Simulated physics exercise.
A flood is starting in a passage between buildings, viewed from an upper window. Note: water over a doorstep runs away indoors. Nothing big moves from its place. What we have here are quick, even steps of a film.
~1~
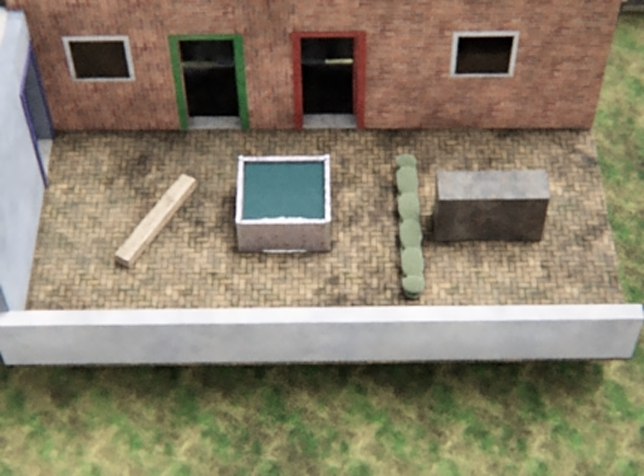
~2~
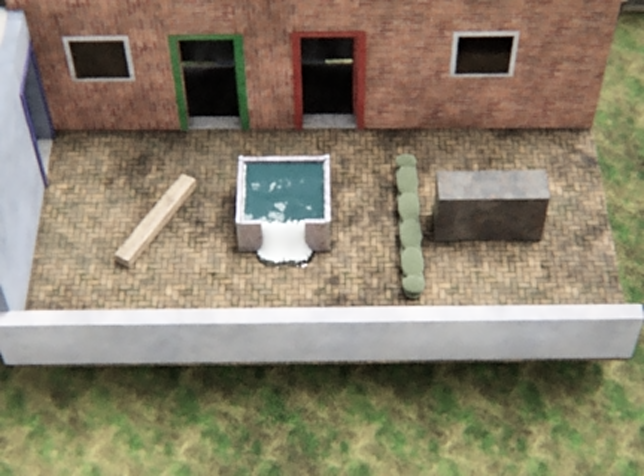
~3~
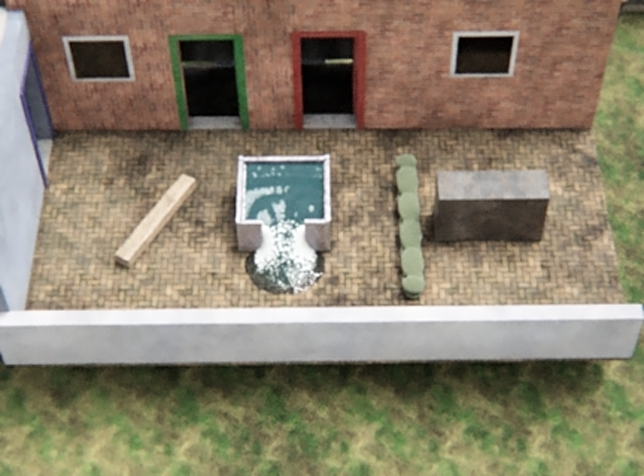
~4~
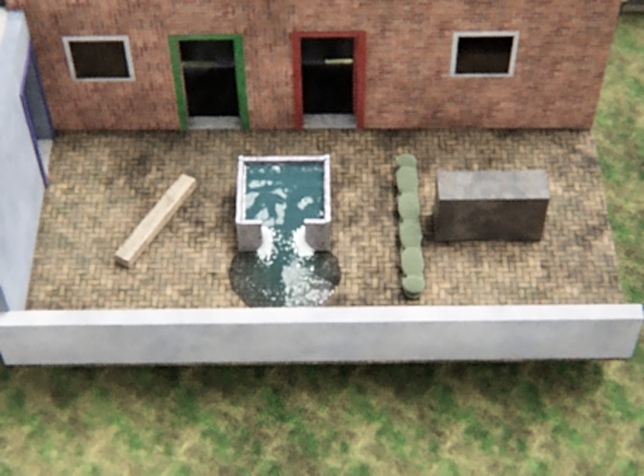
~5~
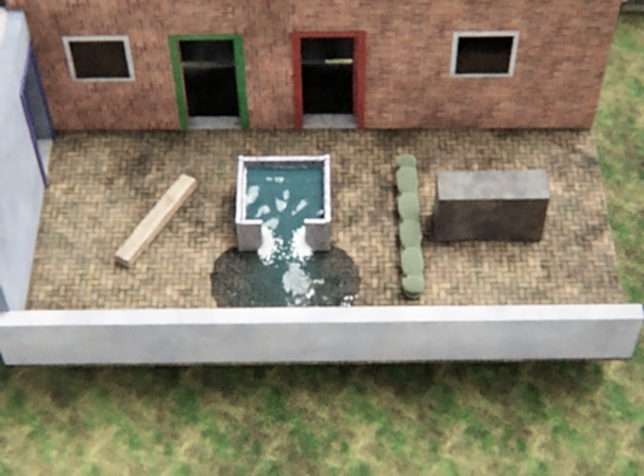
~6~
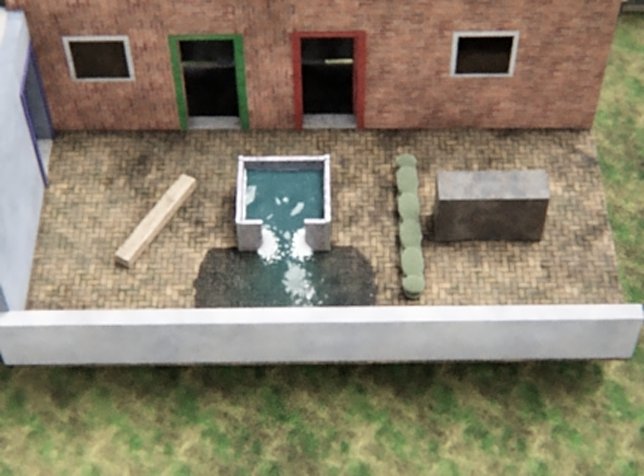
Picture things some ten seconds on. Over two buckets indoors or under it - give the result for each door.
The red door keeps inside the limit; the blue door keeps inside the limit; the green door keeps inside the limit.
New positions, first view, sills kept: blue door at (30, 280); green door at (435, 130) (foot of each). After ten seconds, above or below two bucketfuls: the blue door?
The blue one exceeds it.
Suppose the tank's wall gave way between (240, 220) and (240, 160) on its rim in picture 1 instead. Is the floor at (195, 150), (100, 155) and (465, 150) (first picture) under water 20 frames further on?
Listed order gives sopping; sopping; left alone.
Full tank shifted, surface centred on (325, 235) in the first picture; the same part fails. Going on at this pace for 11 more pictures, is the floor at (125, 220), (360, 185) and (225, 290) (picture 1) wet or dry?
The three spots read left dry, left dry, swamped.
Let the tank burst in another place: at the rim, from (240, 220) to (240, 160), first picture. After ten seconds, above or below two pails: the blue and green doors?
Looking at each: The blue door admits more, while the green door admits more.
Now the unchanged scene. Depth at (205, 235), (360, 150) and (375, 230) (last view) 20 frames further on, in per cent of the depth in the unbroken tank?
The depth comes out near 0, 0 and 2 per cent.
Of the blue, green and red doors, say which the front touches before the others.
I say the blue one.
A moment on, water covers 15 % of the floor; the red door not reached, the blue door not reached, the green door not reached.
Next, water covers 25 % of the floor; the red door not reached, the blue door not reached, the green door not reached.
Then, water covers 40 % of the floor; the red door not reached, the blue door not reached, the green door not reached.
Later, water covers 55 % of the floor; the red door not reached, the blue door wet at the sill, nothing in, the green door not reached.
In the end, water covers 70 % of the floor; the red door wet at the sill, nothing in, the blue door under two buckets in, the green door wet at the sill, nothing in.
